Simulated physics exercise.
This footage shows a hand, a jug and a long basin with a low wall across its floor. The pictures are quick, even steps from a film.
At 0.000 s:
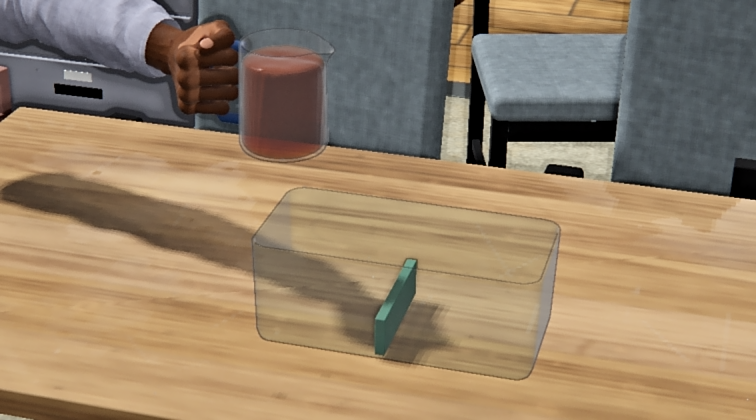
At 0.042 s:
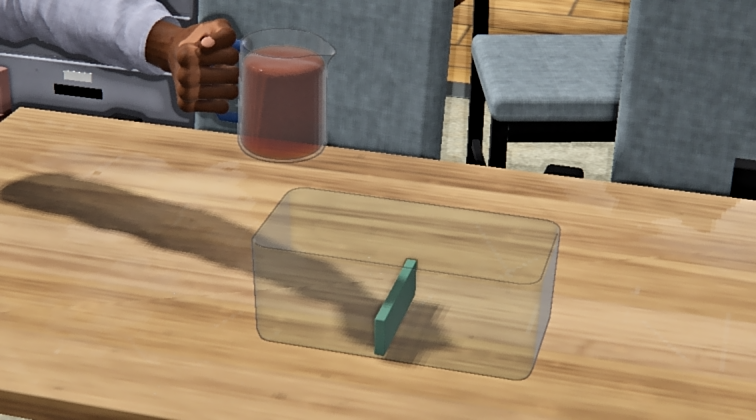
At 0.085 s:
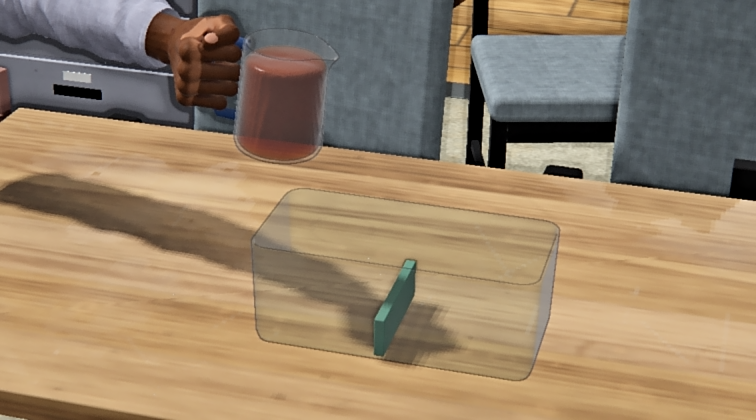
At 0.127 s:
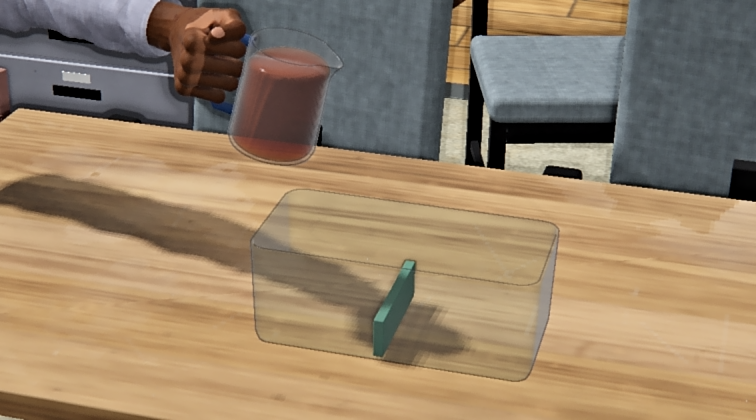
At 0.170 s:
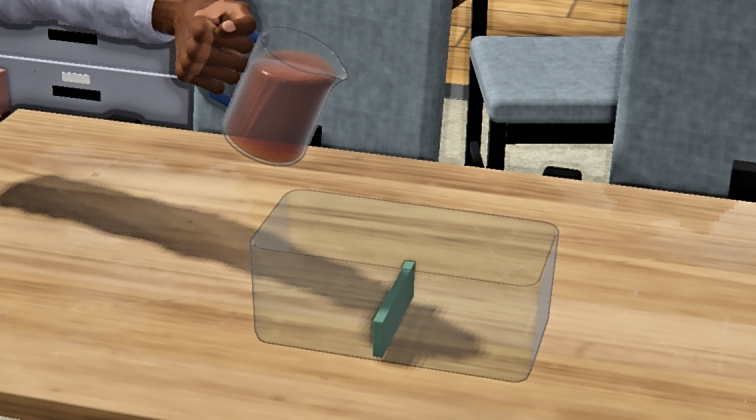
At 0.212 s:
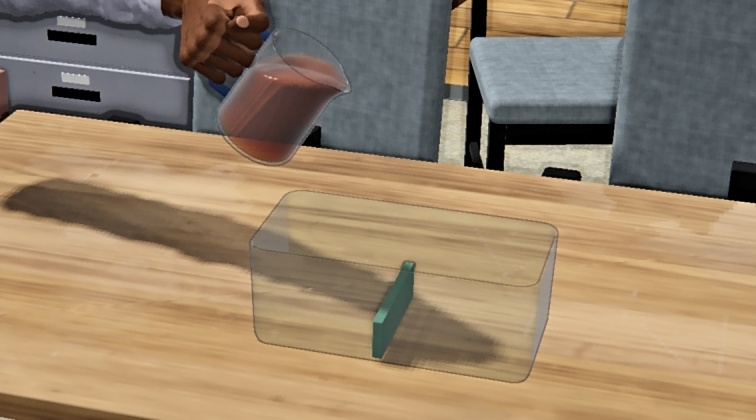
A hand at the upper left steadily tilts a clear jug of reddish liquid to the right, its spout dipping lower while the liquid's surface stays roughly level. Below it, a long transparent basin with a low green wall across its floor rests on a pale wooden table. The unmoving view looks down across the tabletop toward grey chairs and drawers, as the dark shadow shifts slightly.
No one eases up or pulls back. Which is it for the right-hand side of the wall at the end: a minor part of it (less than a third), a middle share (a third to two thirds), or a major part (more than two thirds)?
It holds a major part.
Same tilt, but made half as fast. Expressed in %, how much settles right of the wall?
I'd say close to 80 %.
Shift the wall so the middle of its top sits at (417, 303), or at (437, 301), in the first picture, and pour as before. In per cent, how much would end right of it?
The first gives 40 %, the second 5 %.
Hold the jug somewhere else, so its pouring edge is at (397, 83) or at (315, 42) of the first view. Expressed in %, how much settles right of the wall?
The first start yields 95 per cent, the second 40 per cent.
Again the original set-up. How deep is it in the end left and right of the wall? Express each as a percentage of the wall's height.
The left side sits at 10 per cent and the right side at 50.
A moment on, the jug is tipped on its side and 67 per cent is still to pour, 0 is left of the wall and 7 right of it.
Next, the jug is tipped on its side and 29 per cent is still to pour, 5 is left of the wall and 44 right of it.
Then the jug is tipped on its side and 11 per cent is still to pour, 5 is left of the wall and 75 right of it.
Later the jug is tipped on its side and 4 per cent is still to pour, 10 is left of the wall and 82 right of it.
Finally, 17 per cent lies left of the wall, 82 right of it and 1 outside.
